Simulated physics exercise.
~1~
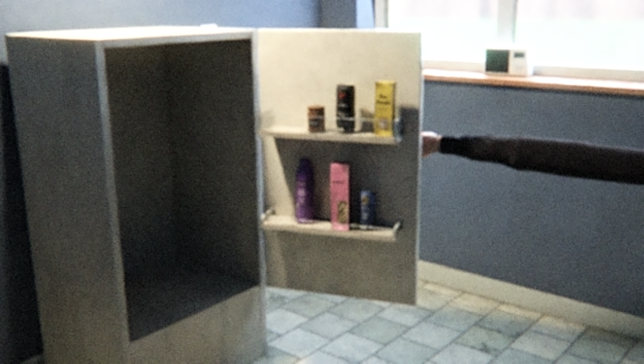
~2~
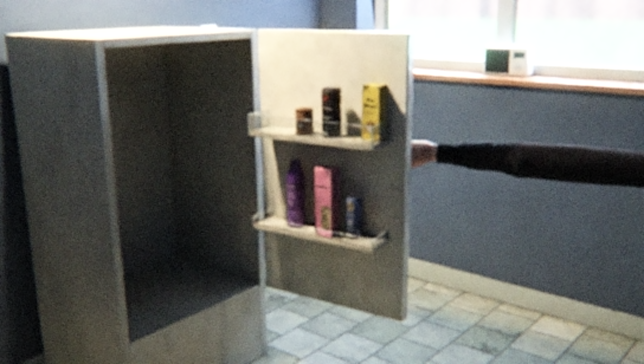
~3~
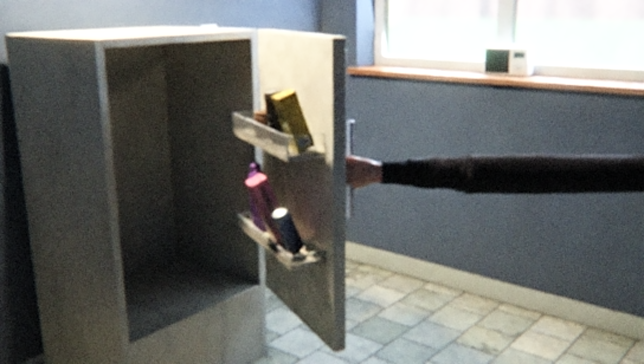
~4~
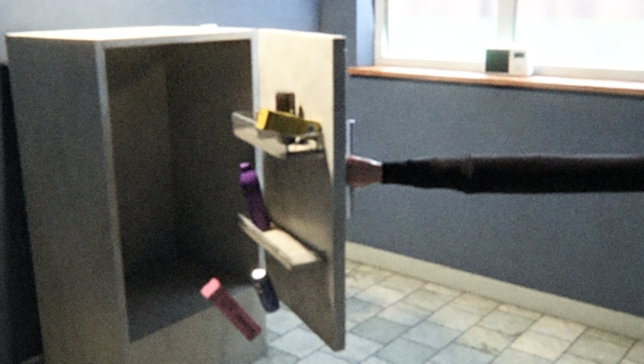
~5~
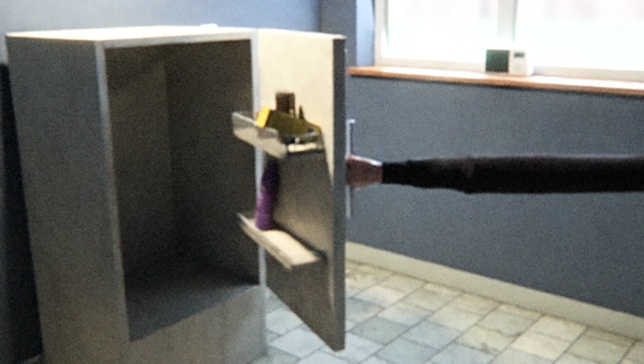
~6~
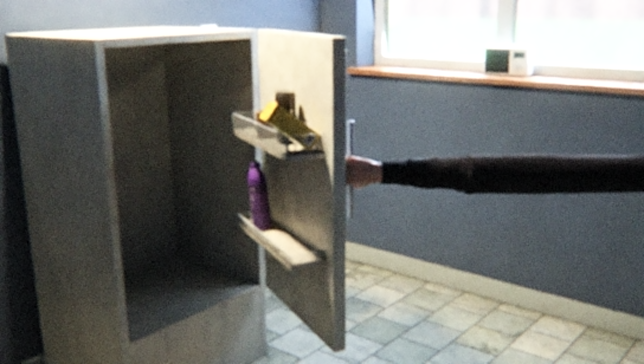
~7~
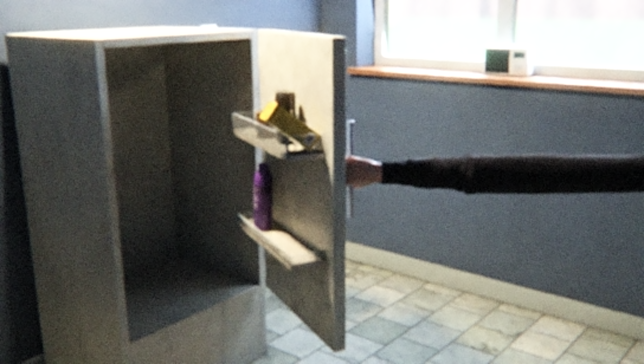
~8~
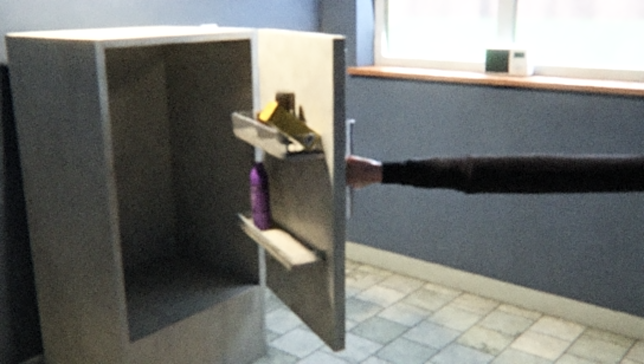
An arm swings a fridge door partway shut and stops, tipping out two containers.
